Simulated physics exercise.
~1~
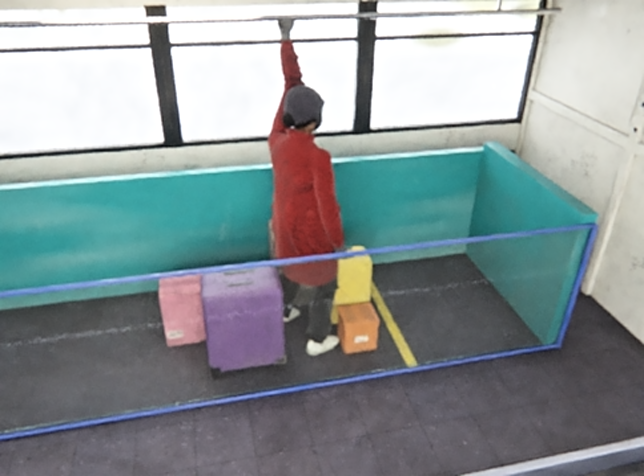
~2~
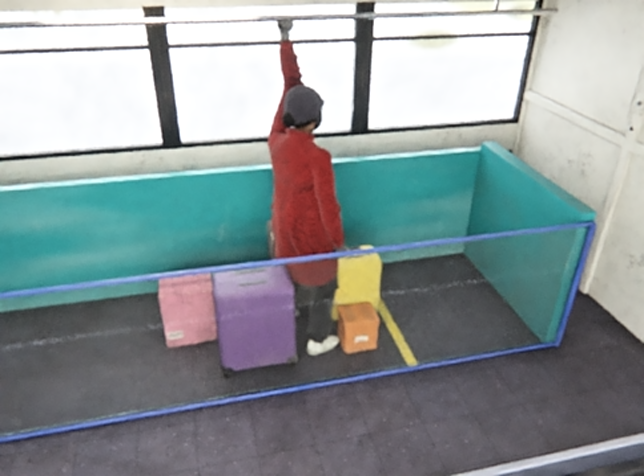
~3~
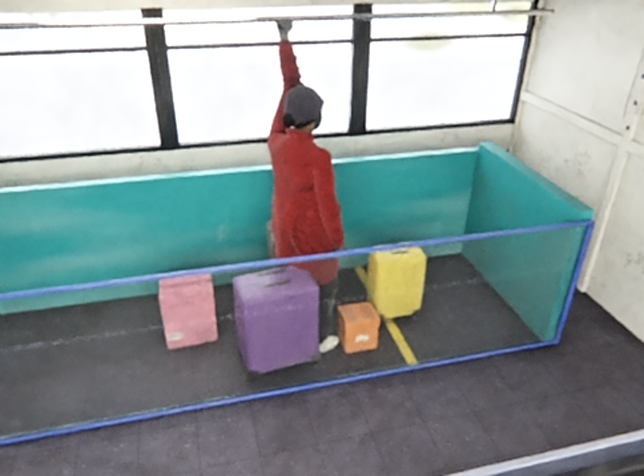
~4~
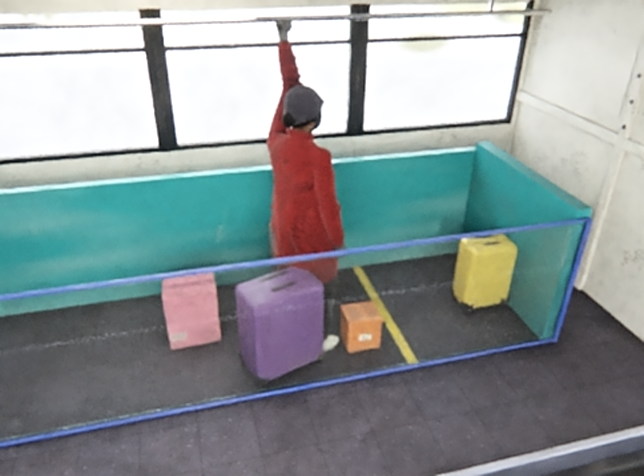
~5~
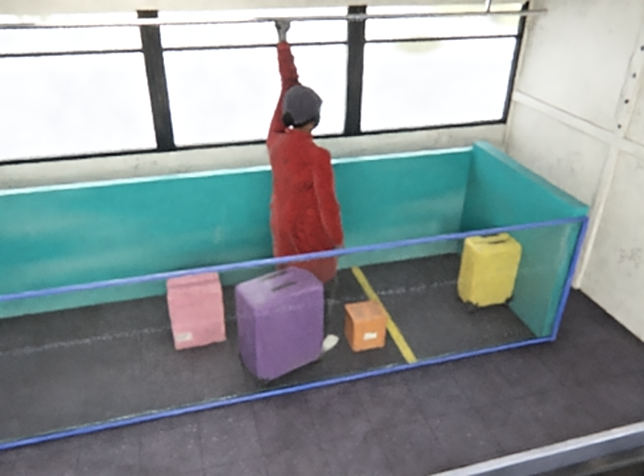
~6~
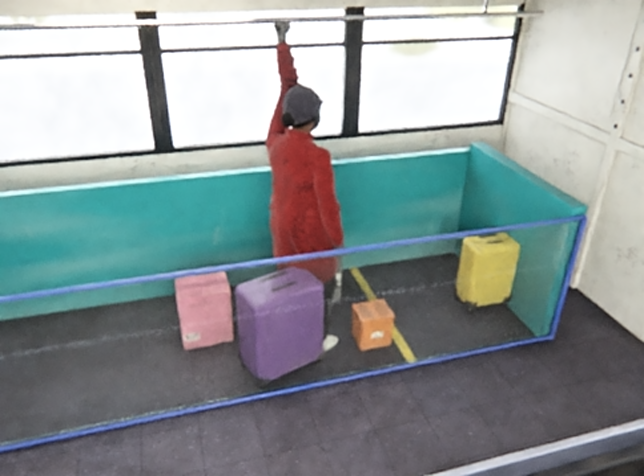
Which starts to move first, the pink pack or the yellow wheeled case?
The yellow wheeled case starts to move first, and the pink pack only begins to slide after the yellow case has rolled across the line.
In a bus bay, a passenger in a red coat holds an overhead rail as the yellow case rolls right across the yellow line and the purple case rolls a little; then the pink pack and orange tub slide slightly right, and all three stay short of the line.
